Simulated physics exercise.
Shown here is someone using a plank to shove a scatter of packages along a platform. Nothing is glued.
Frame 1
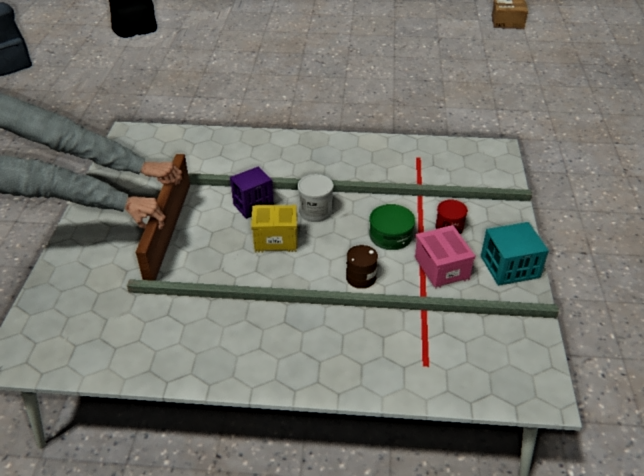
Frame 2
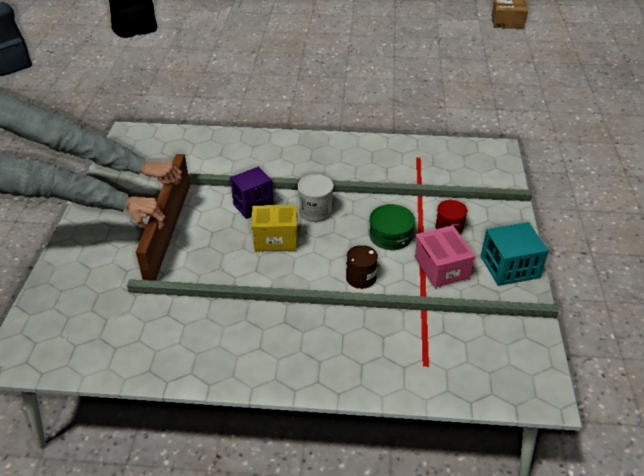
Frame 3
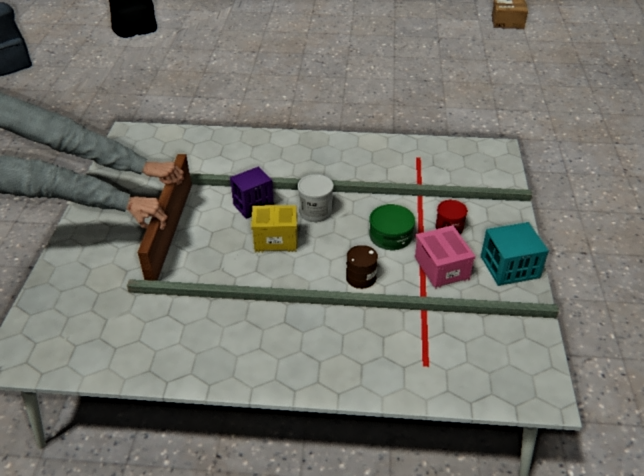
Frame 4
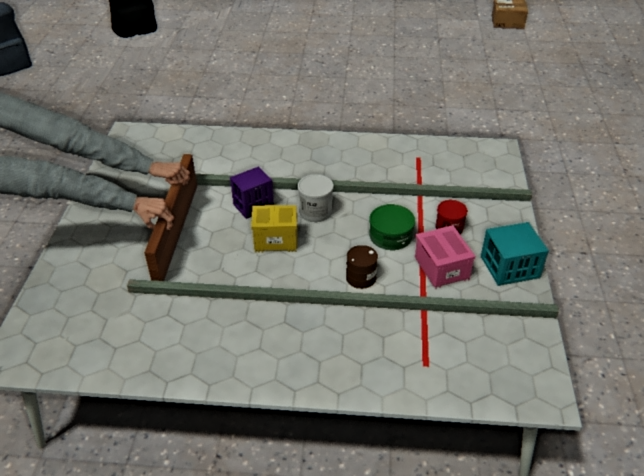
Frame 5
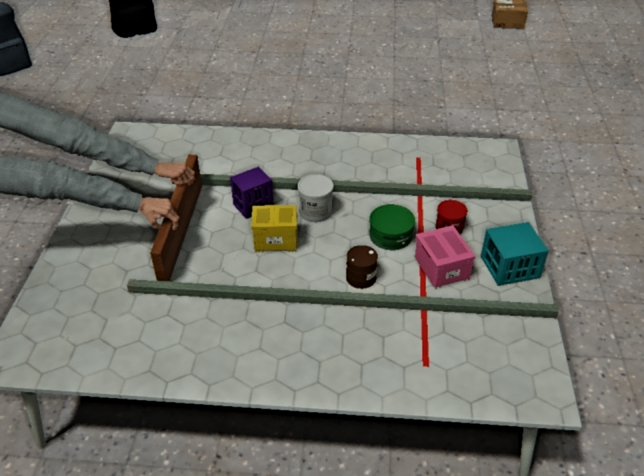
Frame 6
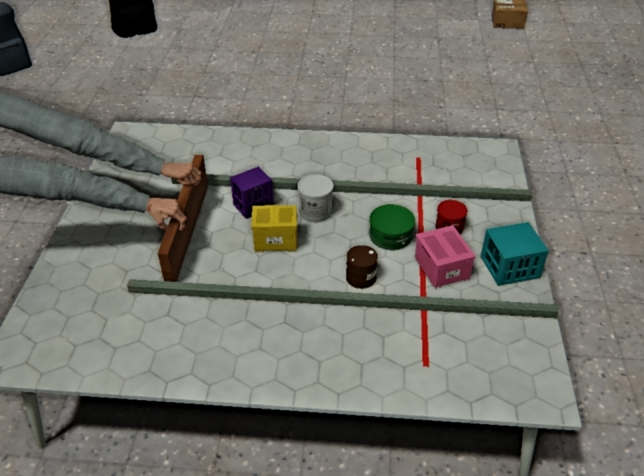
A pale hexagon-patterned table stands on a speckled stone floor, seen from above at an angle by a still camera. Between two green rails sit a purple crate, yellow tote, white pail, brown canister and green round container, with a pink tote by a red line and a red pail and turquoise crate beyond. From the left, two grey-sleeved arms slide a brown plank slightly rightward, touching none of the motionless items.
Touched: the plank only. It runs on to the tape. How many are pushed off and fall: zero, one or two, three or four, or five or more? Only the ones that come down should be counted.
The ones going over the edge come to none at all, I'd say.
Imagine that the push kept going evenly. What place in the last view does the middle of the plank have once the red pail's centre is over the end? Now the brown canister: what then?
Approx. (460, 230) for the first, approx. (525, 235) for the second.
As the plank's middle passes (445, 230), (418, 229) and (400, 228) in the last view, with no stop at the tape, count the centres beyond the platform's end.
It would be 1, 0 and 0.
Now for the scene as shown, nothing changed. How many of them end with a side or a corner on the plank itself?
Result: 3 in all.
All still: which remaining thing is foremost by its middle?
That one's the turquoise crate.
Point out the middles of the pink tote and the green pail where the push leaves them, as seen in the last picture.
First object: (489, 267); second object: (489, 235).
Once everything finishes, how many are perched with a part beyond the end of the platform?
The count would be 1.
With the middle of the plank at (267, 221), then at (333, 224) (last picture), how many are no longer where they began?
The counts are 3 and 4.
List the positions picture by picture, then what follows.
In the first frame, turquoise crate (514, 253); red pail (451, 218); pink tote (444, 257); plank (166, 215); tape (422, 245).
In the second frame, red pail (451, 219); purple crate (252, 193).
In the third frame, pink tote (444, 257); yellow tote (275, 229).
In the fourth frame, turquoise crate (514, 254); white pail (316, 199).
In the fifth frame, red pail (451, 219); brown canister (362, 267).
In the sixth frame, turquoise crate (514, 254); red pail (451, 219); pink tote (444, 257); plank (185, 216); tape (422, 245).
Early on, none off yet; turquoise crate at rest near (514, 254); red pail at rest near (451, 219); pink tote at rest near (444, 257).
Finally, the number that fall off is zero.
